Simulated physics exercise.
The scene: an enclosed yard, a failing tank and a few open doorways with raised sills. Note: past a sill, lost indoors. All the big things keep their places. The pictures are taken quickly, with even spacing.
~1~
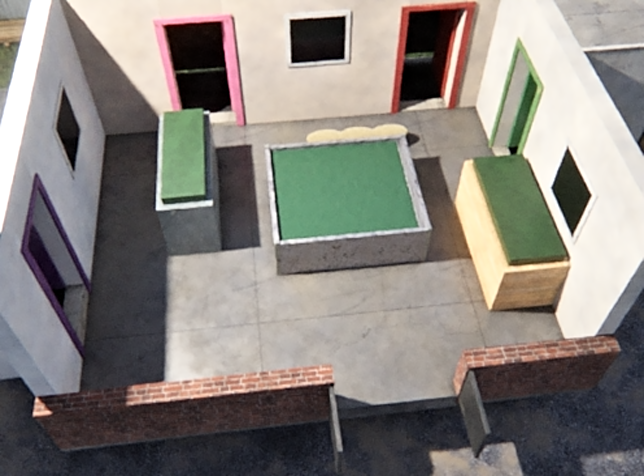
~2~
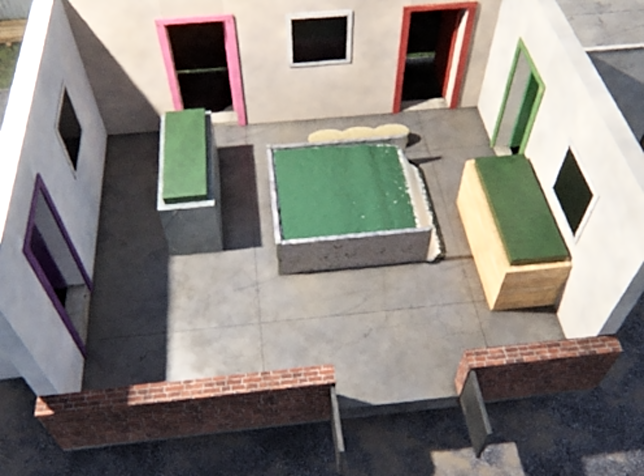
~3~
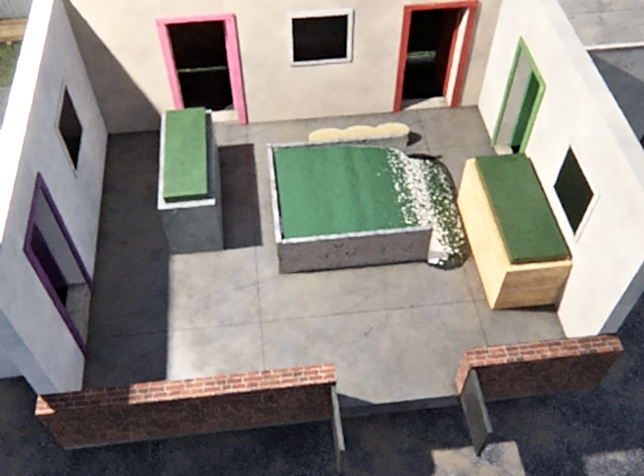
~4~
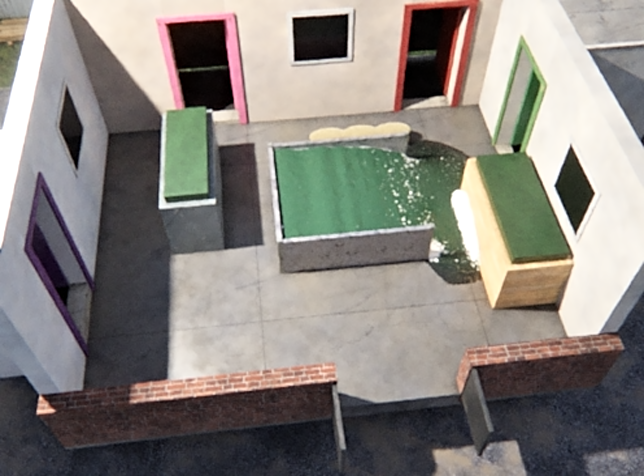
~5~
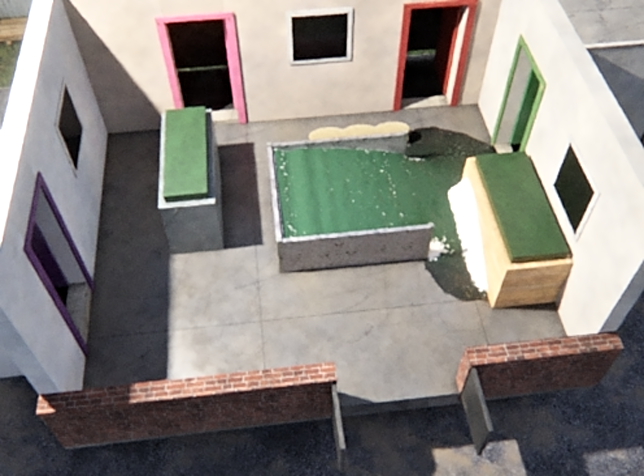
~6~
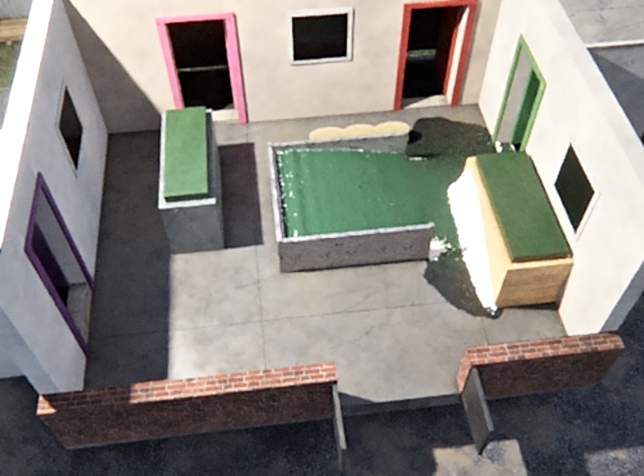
In a walled yard with coloured doorways, the right side of a central tank of green liquid gives way, and the liquid pours out, foams against a pale wooden box on the right and spreads across the floor around it.
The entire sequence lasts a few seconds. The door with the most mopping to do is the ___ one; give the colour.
Green.
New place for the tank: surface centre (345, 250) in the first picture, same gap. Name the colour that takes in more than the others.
It's the red one.
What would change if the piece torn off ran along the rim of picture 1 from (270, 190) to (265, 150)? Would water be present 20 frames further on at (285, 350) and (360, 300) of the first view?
So the first point ends up swamped, while the second ends up unwetted.
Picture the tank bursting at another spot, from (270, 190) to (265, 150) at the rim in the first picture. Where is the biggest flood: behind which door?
I'd say the pink door.
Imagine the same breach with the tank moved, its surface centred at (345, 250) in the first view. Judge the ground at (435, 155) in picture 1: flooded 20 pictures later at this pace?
It is soaked at that point.
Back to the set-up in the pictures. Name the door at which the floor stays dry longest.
The purple-painted one.
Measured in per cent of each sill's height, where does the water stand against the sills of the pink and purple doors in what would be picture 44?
First around 30 percent, second around 0 percent.
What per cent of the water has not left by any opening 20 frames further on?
That works out to about 68 percent.
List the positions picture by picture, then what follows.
In the first picture, the water tank at (344, 189) is whole and still.
In the second picture, the front is at a hidden place, out from the gap at (411, 201).
In the third picture, the front is at (425, 158), out from the gap at (412, 202).
In the fourth picture, the front is at (445, 148), out from the gap at (412, 202).
In the fifth picture, the front is at a hidden place, out from the gap at (412, 202).
In the sixth picture, the front is at (490, 133), out from the gap at (412, 202).
A moment on, water covers 25 % of the floor; red door wet at the sill, nothing in, pink door not reached, purple door not reached, green door a lot in.
Next, water covers 30 % of the floor; red door a trickle in, pink door not reached, purple door not reached, green door a lot in.
Then, water covers 45 % of the floor; red door a lot in, pink door not reached, purple door not reached, green door a lot in.
Later, water covers 65 % of the floor; red door a lot in, pink door wet at the sill, nothing in, purple door not reached, green door a lot in.
In the end, water covers 90 % of the floor; red door a lot in, pink door wet at the sill, nothing in, purple door wet at the sill, nothing in, green door a lot in; the green door has let in the most.
